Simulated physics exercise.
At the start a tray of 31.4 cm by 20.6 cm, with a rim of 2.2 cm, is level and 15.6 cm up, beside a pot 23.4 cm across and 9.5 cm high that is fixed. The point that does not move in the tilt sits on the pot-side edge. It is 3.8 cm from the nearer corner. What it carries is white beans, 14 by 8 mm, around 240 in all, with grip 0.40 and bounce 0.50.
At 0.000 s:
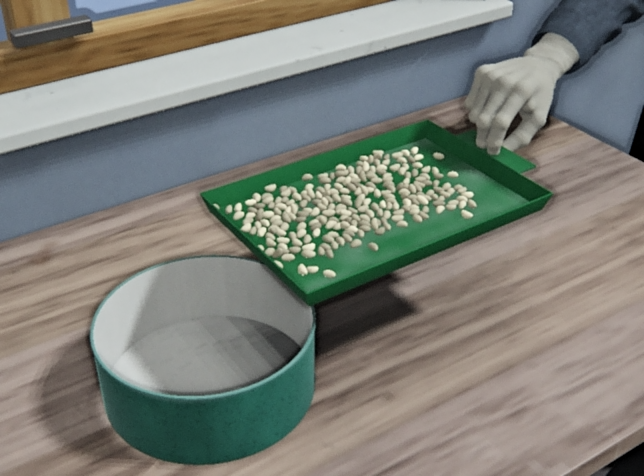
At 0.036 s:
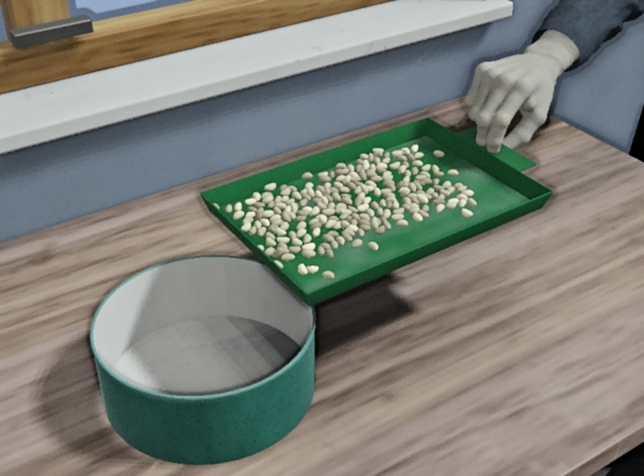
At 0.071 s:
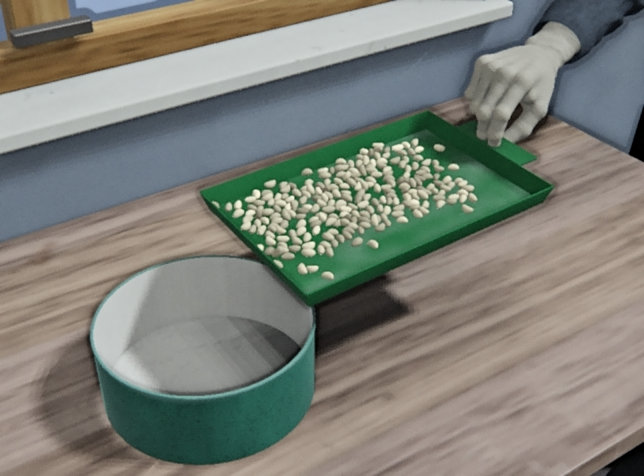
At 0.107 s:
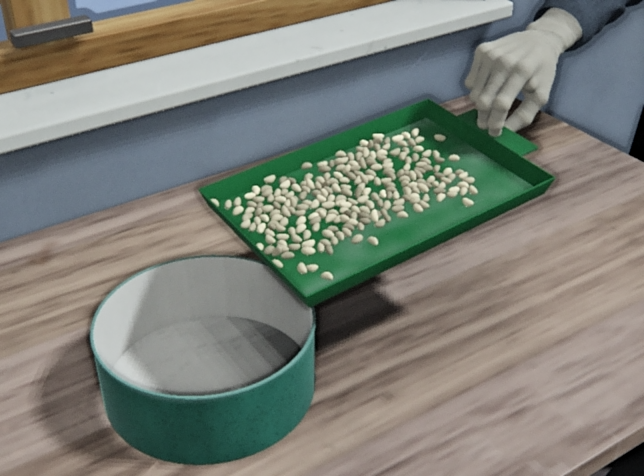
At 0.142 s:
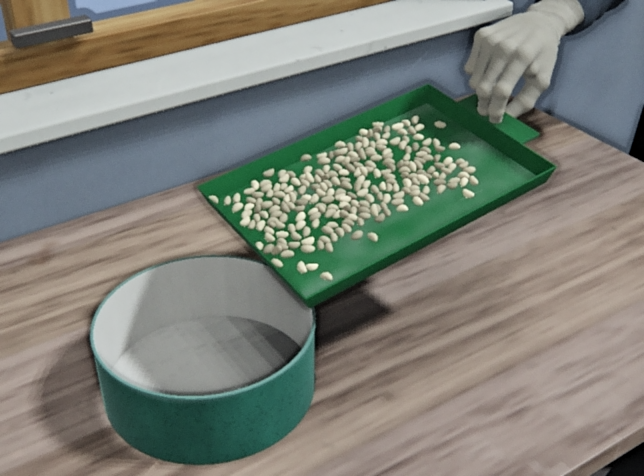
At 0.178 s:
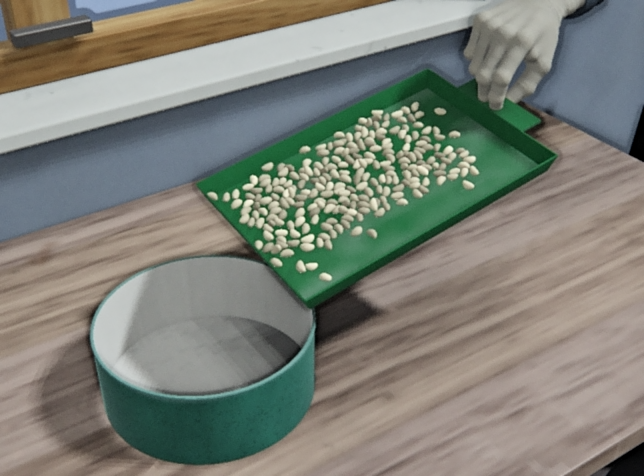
The video shows a hand at the right holding a green tray of white beans above a wooden surface beside a round green pot, then raising the tray's far right end slightly while the beans stay spread across it.
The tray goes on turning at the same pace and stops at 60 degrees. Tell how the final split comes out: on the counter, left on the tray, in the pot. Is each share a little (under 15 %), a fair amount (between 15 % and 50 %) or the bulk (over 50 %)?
Counter: A fair amount; left on the tray: A fair amount; pot: A fair amount.
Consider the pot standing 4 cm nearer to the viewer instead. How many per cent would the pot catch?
I'd say some 60 per cent would end up there.
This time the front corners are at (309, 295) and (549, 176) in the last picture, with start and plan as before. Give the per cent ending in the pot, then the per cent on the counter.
Per cent by place - pot 5, counter 55.
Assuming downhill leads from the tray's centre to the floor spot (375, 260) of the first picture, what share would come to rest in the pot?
Roughly 5 % of the pieces.
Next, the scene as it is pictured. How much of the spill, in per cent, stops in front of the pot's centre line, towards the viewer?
Near 100 in a hundred.
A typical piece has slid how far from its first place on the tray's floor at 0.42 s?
Displacement on the tray: Roughly 2 cm.
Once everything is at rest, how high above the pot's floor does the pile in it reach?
My guess is around 1.0 centimetres.
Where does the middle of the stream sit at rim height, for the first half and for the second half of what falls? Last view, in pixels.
Around (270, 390), then (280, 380).
Then, at 0.42 s, tilt 37 degrees; the tray holds 100 %, the pot 0 %.
After 0.58 s, tilt 53 degrees; the tray holds 100 %, the pot 0 %.
Then, at 0.86 s, tilt 60 degrees; the tray holds 40 %, the pot 20 %.
At rest (2.5 s), counter 40 %, tray 30 %, pot 30 %.
